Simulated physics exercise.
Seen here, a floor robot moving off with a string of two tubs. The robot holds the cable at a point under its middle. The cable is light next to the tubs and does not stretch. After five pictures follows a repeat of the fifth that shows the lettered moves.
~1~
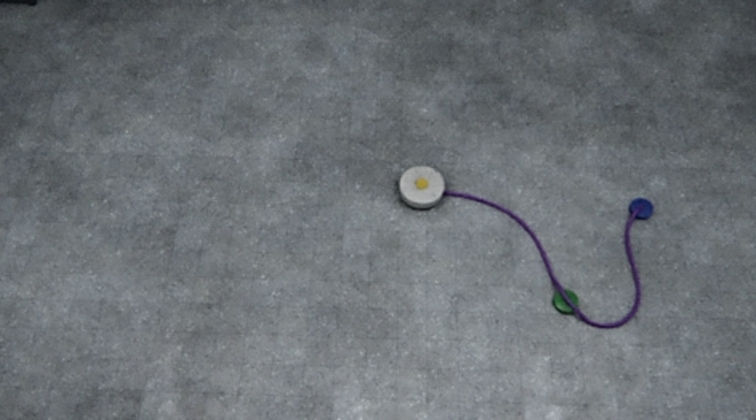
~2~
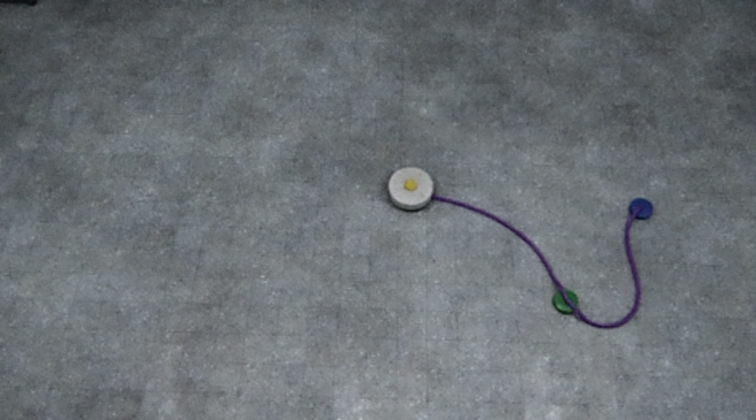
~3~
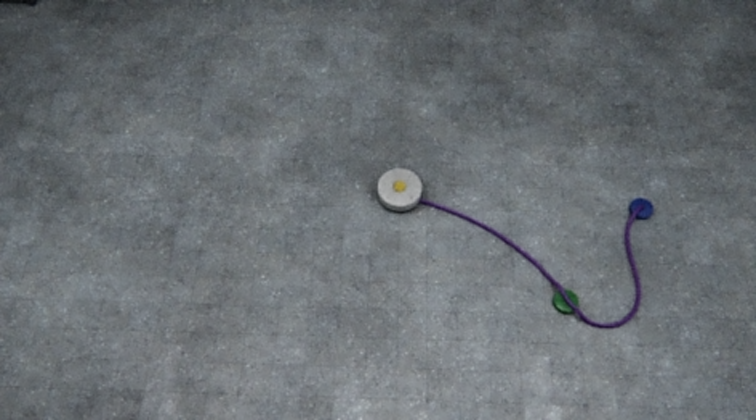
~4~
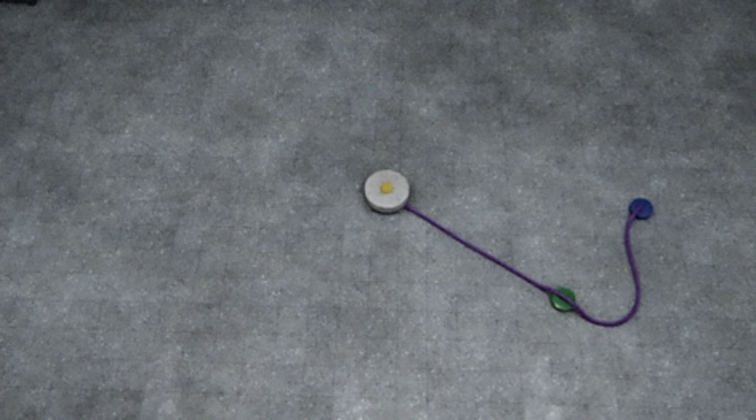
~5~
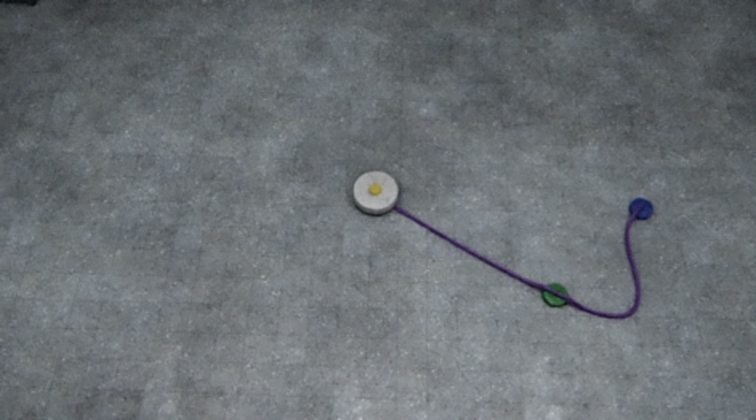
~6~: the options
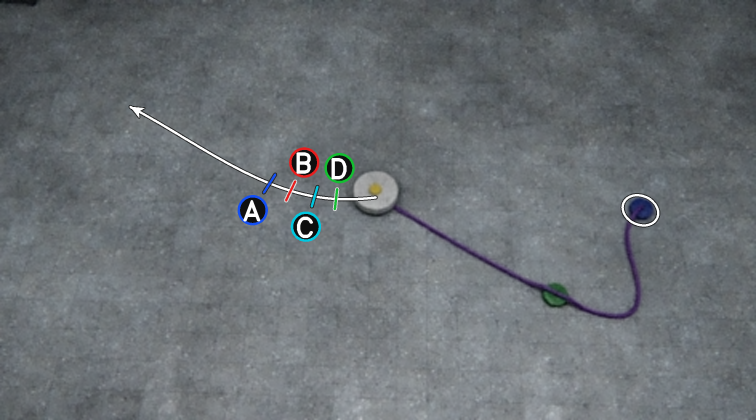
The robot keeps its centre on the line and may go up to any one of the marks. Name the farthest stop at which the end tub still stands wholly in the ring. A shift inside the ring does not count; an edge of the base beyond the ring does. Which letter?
The farthest safe stop is A.
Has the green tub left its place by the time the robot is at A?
Yes.
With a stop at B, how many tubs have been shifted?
One.
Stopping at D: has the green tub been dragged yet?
By then, yes.
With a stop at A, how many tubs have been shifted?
One.
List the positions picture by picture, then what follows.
In the first frame, robot (422, 188); blue tub (642, 208); green tub (566, 301).
In the second frame, robot (411, 189); blue tub (642, 208).
In the third frame, robot (400, 191); blue tub (642, 208).
In the fourth frame, robot (387, 192); green tub (564, 299); blue tub (642, 208).
In the fifth frame, robot (376, 193); green tub (555, 295); blue tub (642, 208).
On the copy, A at (270, 183); B at (291, 191); C at (315, 197); D at (336, 199); the ring at (640, 210); the route from (376, 197) via (235, 167) to (130, 107).
On A. First, robot (337, 195); blue tub (642, 208); green tub (524, 278).
Then, robot (298, 189); blue tub (642, 208); green tub (486, 260).
Finally, robot (269, 179); blue tub (641, 209); green tub (455, 244); the ringed tub at the far end is still in its ring.
By contrast, B is safe but short; C is safe but short; D is safe but short.
